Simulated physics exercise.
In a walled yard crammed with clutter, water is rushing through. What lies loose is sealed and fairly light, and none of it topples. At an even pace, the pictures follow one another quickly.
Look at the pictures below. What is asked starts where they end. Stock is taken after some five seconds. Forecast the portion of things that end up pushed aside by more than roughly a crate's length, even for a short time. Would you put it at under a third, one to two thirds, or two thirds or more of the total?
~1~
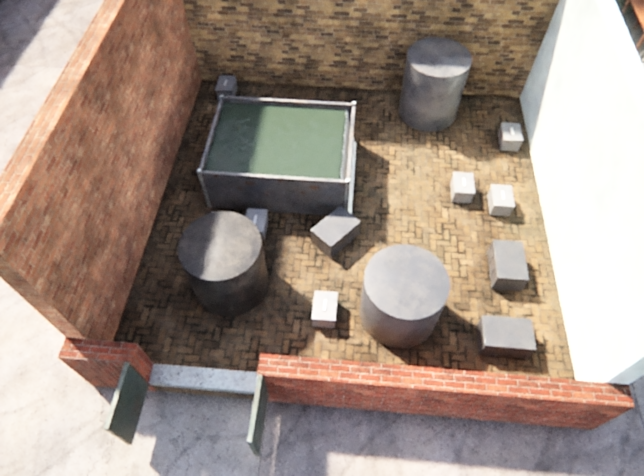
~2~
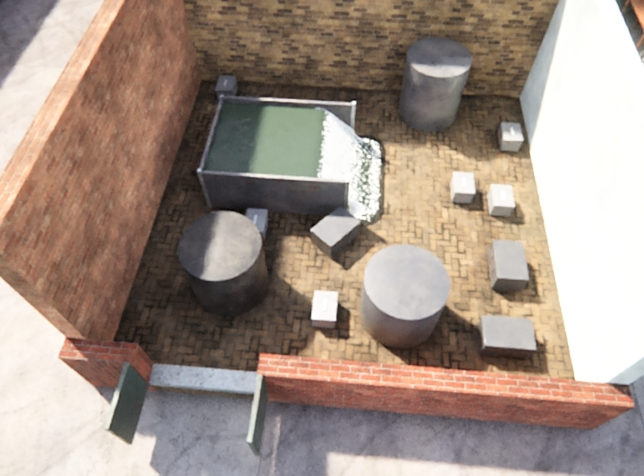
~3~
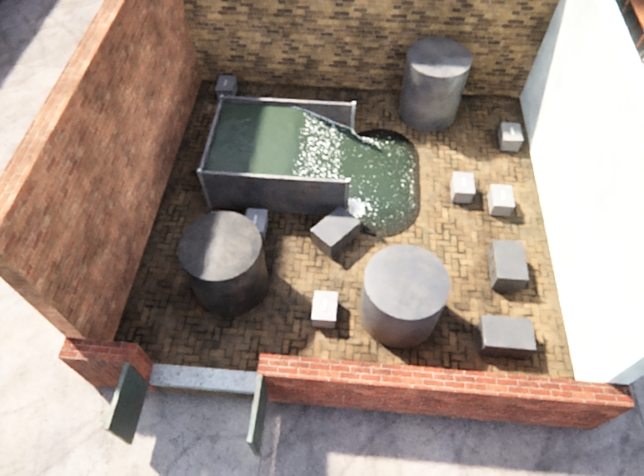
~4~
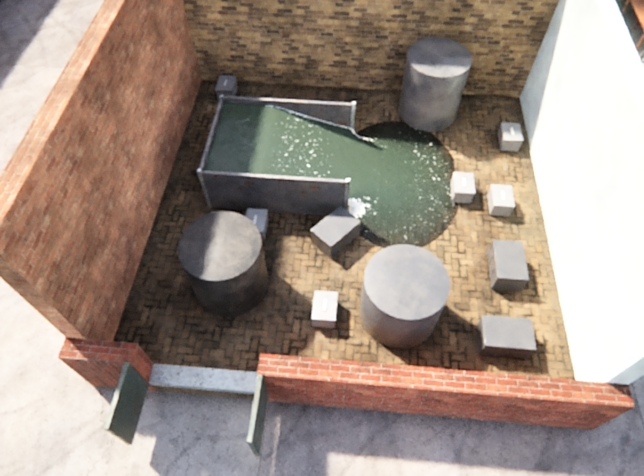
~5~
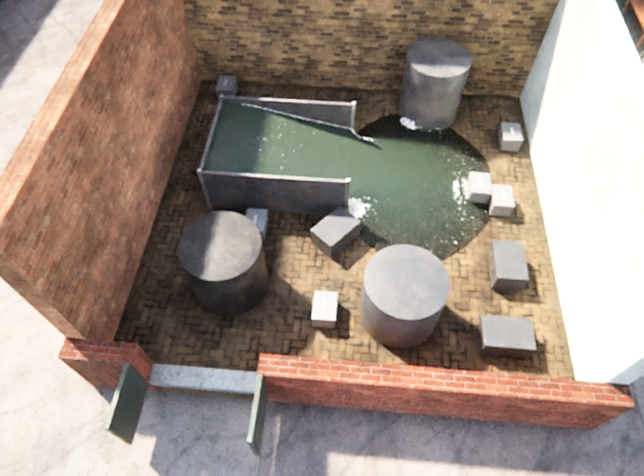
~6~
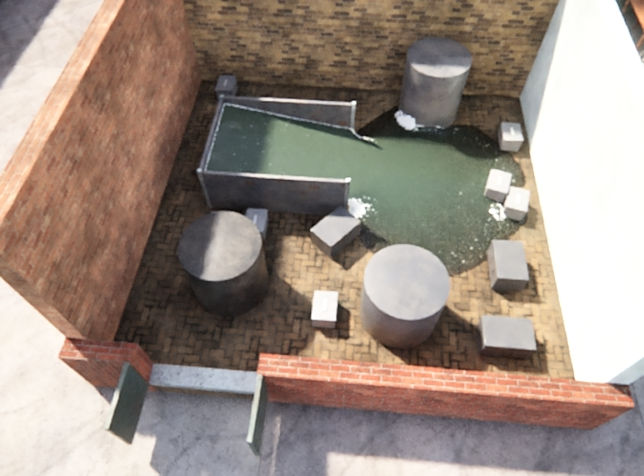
It lands in the middle band.
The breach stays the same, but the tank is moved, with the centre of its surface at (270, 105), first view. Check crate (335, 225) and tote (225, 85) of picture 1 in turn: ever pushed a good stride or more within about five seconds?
Stopped short, then made the full stretch.
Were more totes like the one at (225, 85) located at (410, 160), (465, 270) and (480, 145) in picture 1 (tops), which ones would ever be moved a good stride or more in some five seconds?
In turn: Pushed that far, swept aside, yes.
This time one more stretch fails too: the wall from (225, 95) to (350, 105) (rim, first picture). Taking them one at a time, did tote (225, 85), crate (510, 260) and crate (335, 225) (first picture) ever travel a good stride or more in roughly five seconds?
Taking them in order, covered the distance, short of it, short of it.
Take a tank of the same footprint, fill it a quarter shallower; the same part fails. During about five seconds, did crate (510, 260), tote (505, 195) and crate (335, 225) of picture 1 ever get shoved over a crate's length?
Beyond that, then beyond that, then not beyond that.
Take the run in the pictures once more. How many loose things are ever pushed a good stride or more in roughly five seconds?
5 in all.
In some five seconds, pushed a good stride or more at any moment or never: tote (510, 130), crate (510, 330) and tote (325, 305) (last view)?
First displaced that much, second displaced that much, third under that distance.
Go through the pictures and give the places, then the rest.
A tote at (464, 183) rests on the ground; a tote at (503, 195) rests on the ground; 0 of 10 have shifted, in the first frame.
A tote at (464, 183) rests on the ground; a tote at (503, 195), on the bottom; 0 of 10 have shifted, in the second frame.
A tote at (464, 183) rests on the ground; a tote at (503, 195) rests on the ground; 0 of 10 have shifted, in the third frame.
A tote at (464, 183) rests on the ground; a tote at (503, 195) rests on the ground; 0 of 10 have shifted, in the fourth frame.
A tote at (481, 183), on the bottom, close to its start; a tote at (503, 195), on the bottom; 1 of 10 have shifted, in the fifth frame.
A tote at (500, 181) rests on the ground, a stride from its start; a tote at (518, 199), on the bottom, close to its start; 2 of 10 have shifted, in the sixth frame.
A moment on, 2 of 10 are well off their spots; 3 afloat.
Next, 4 of 10 are well off their spots; 4 afloat.
Later, 5 of 10 are well off their spots; 4 afloat.
In the end, 5 of 10 are well off their spots, and 5 have been at some point; 5 afloat.
